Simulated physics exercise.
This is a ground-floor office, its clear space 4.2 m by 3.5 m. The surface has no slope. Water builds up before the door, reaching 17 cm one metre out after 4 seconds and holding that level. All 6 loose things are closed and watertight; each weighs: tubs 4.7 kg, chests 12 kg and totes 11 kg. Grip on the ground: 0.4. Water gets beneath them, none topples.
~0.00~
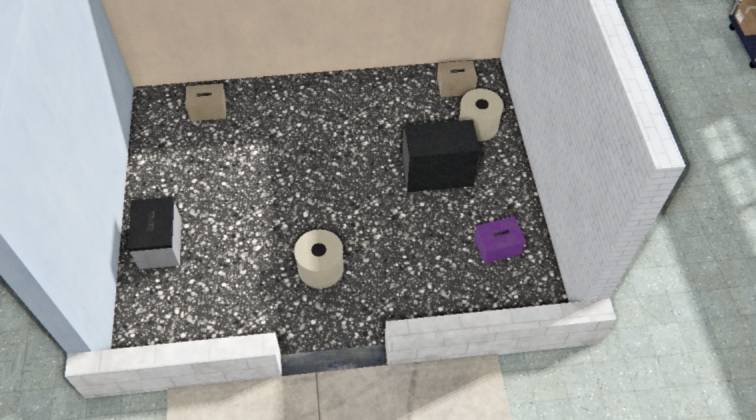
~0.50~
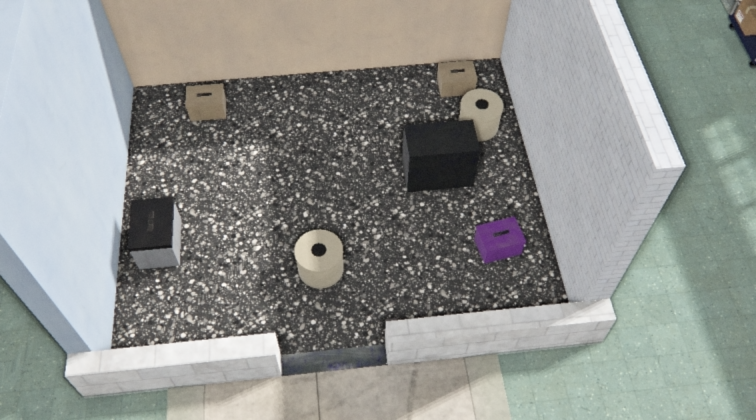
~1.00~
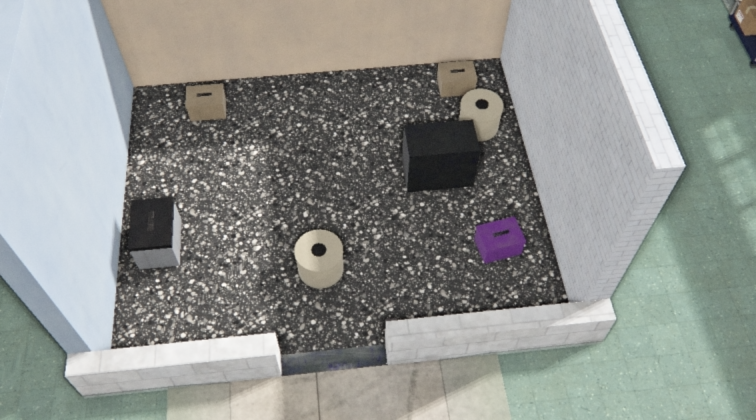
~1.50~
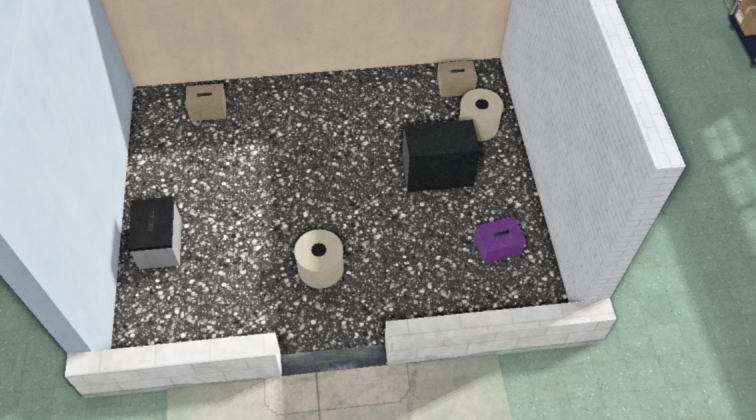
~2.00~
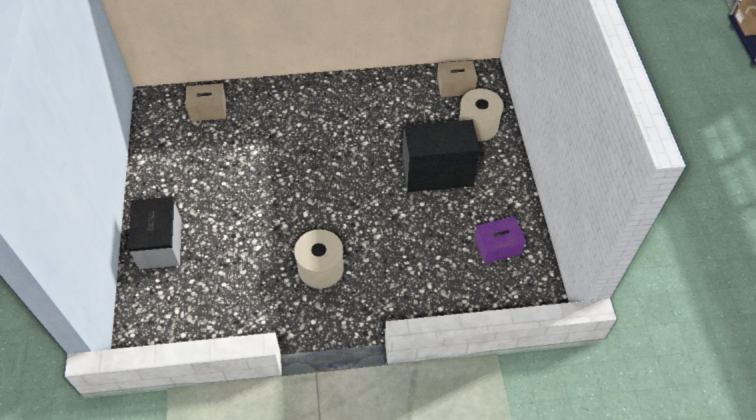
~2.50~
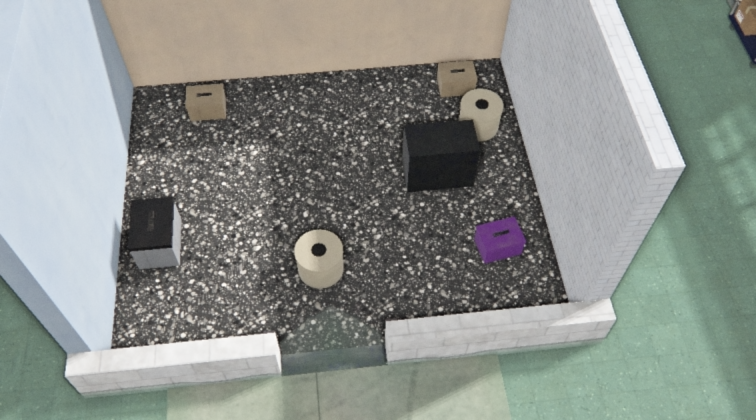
Purple tote, cartons, rolls and dark boxes sitting still on a speckled office floor as shallow water begins seeping through the doorway.
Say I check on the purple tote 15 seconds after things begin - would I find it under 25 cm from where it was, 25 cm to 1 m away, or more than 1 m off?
I'd say it remains nearby.
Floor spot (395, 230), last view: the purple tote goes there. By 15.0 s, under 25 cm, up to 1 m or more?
Well, it gets a small push.
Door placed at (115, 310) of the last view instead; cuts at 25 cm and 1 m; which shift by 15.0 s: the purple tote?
With that change, the purple tote is swept well off.
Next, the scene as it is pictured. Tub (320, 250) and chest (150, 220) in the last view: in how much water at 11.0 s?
First roughly 8 cm, second roughly 5 cm.
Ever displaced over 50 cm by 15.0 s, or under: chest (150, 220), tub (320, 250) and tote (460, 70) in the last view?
In that order: Above, above, below.
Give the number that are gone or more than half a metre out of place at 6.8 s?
My count gives 1.
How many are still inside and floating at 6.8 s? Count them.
It comes to 1 of them.
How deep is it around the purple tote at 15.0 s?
5 cm, roughly.
After 3.5 s the purple tote is near (501, 234), 0.0 m from its start, aground; 0 afloat.
After 6.8 s the purple tote is near (501, 234), 0.0 m from its start, aground; 1 afloat.
After 11.0 s the purple tote is near (501, 234), 0.0 m from its start, aground; 2 afloat.
After 15.0 s the purple tote is near (501, 235), 0.0 m from its start, aground; 5 afloat.
